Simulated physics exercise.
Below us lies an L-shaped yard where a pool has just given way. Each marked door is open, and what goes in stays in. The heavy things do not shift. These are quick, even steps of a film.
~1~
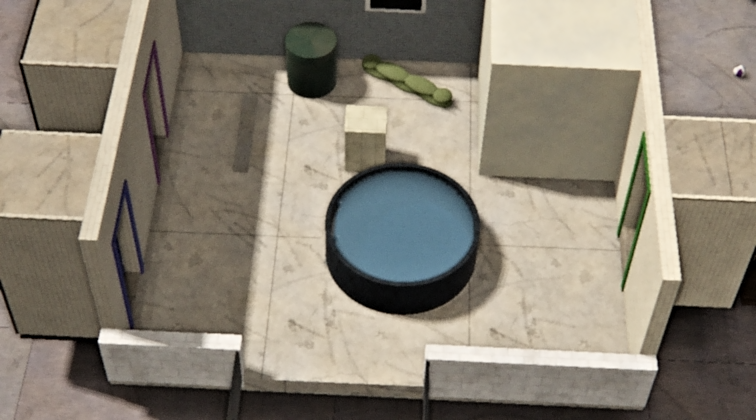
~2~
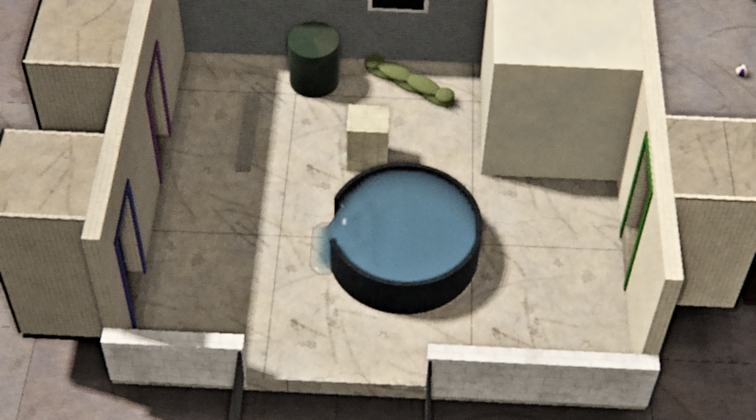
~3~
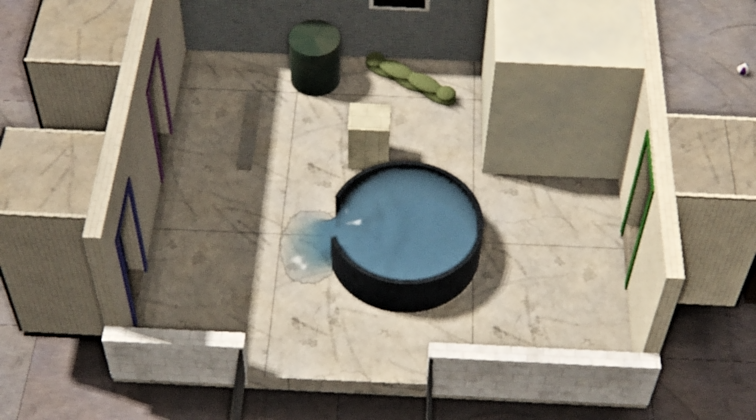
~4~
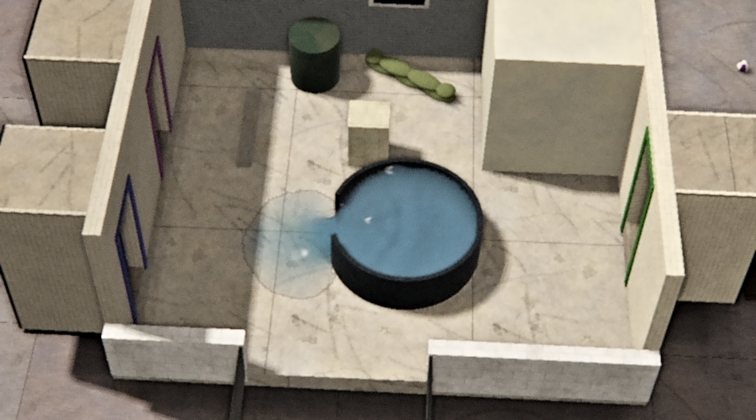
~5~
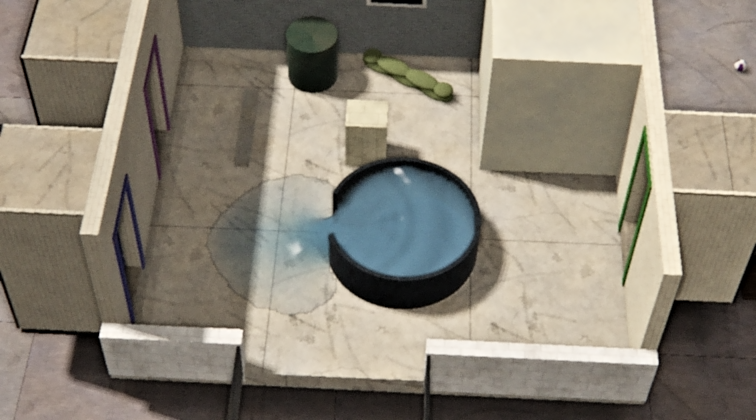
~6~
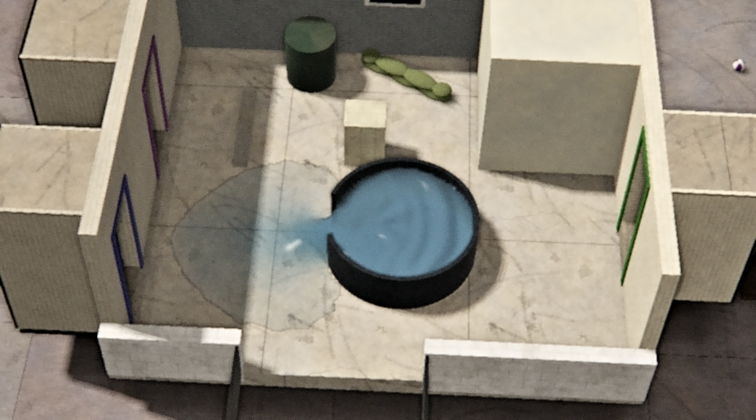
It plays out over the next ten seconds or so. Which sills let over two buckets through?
The purple door floods; the blue door floods; the green door holds within the limit.
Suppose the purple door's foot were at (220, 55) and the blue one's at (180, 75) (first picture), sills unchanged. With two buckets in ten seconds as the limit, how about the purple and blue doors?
One by one: The purple one is over, the blue one lets more in.
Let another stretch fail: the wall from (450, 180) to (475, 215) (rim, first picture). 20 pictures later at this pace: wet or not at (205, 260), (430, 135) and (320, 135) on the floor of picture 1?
In that order: Not flooded, awash, not flooded.
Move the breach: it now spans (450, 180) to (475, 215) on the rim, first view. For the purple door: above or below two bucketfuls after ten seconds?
Purple stays under.
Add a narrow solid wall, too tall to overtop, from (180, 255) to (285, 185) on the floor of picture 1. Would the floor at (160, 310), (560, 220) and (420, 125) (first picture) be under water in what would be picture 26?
In that order: Flooded, no water, no water.
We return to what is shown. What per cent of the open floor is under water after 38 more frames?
Close to 55 %.
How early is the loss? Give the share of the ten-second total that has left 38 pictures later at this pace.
About 70 per cent.
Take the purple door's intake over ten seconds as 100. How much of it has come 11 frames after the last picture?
Close to 20 %.
A moment on, water covers 30 % of the floor; the purple door wet at the sill, nothing in, the blue door under two buckets in, the green door not reached.
Next, water covers 30 % of the floor; the purple door over two buckets in, the blue door over two buckets in, the green door not reached.
Then, water covers 40 % of the floor; the purple door far over two buckets in, the blue door far over two buckets in, the green door not reached.
Later, water covers 55 % of the floor; the purple door far over two buckets in, the blue door far over two buckets in, the green door not reached.
In the end, water covers 75 % of the floor; the purple door far over two buckets in, the blue door far over two buckets in, the green door not reached.
